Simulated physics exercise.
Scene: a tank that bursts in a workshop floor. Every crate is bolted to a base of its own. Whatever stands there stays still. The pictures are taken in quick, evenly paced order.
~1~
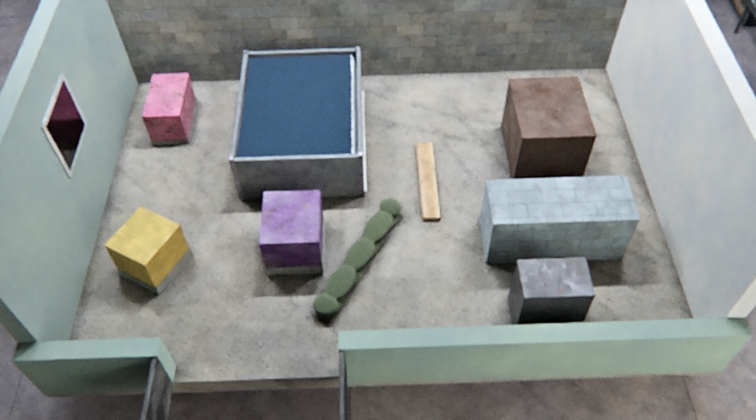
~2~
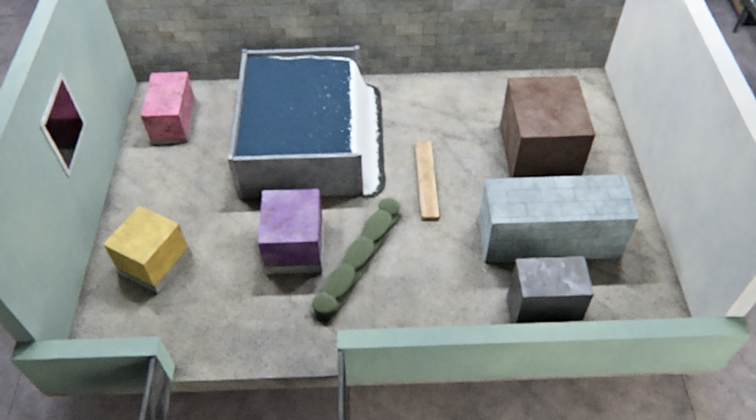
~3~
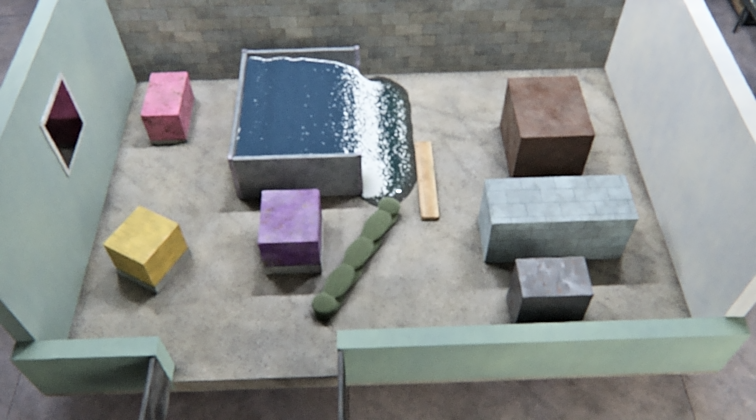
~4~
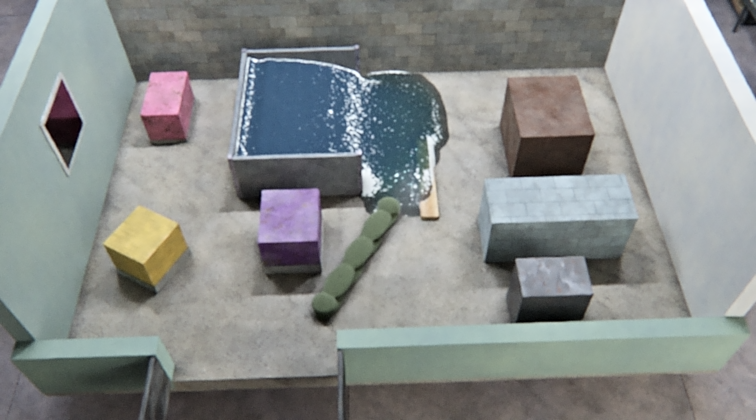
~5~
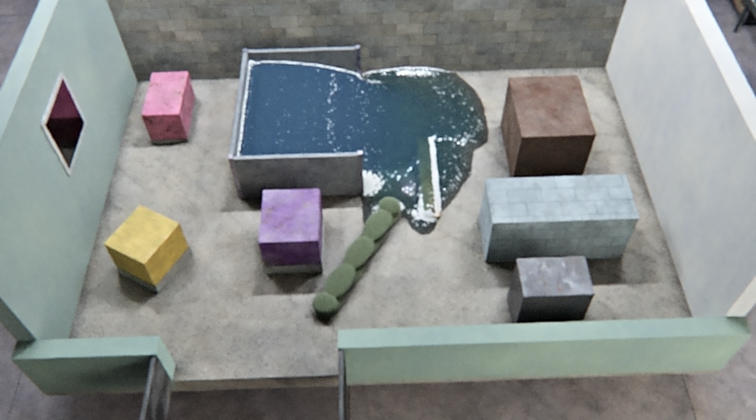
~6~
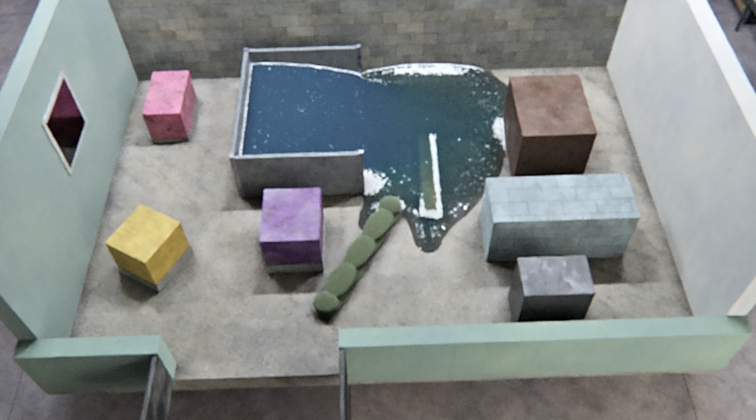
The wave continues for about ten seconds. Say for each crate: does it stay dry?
The yellow crate is protected, the pink crate is protected, the purple crate is protected.
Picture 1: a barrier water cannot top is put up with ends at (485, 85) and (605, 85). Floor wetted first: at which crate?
I'd pick the one in purple.
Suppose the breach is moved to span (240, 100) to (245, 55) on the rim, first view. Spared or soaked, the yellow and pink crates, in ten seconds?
First the yellow: It gets reached; then the pink: It gets reached.
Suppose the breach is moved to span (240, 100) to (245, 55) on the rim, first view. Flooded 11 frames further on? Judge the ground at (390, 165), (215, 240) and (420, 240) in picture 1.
Well, the first one's left untouched, the second's sodden, and the third's left untouched.
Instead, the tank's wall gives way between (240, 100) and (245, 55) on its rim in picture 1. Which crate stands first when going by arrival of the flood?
First in line is the pink one.
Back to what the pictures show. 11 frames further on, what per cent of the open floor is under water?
I'd say 45 per cent.
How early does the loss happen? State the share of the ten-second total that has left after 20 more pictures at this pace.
Around 0 %.
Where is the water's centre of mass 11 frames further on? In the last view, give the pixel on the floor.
I'd put it at around (456, 138).
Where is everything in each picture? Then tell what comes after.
In the first picture, still water in the open tank at (300, 104).
In the second picture, the front is at (363, 87), out from the gap at (358, 124).
In the third picture, water pours out at (358, 127) and has run to (383, 81).
In the fourth picture, the front is at (414, 75), out from the gap at (358, 128).
In the fifth picture, water pours out at (358, 128) and has run to (469, 90).
In the sixth picture, water pours out at (359, 128) and has run to (506, 90).
A moment on, water covers 35 % of the floor; the yellow crate not reached, the pink crate not reached, the purple crate water round its plinth.
Next, water covers 45 % of the floor; the yellow crate not reached, the pink crate not reached, the purple crate water round its plinth.
Then, water covers 60 % of the floor; the yellow crate not reached, the pink crate not reached, the purple crate water round its plinth.
Later, water covers 75 % of the floor; the yellow crate water round its plinth, the pink crate water round its plinth, the purple crate water round its plinth.
In the end, water covers 95 % of the floor; the yellow crate stayed above the water, the pink crate stayed above the water, the purple crate stayed above the water.
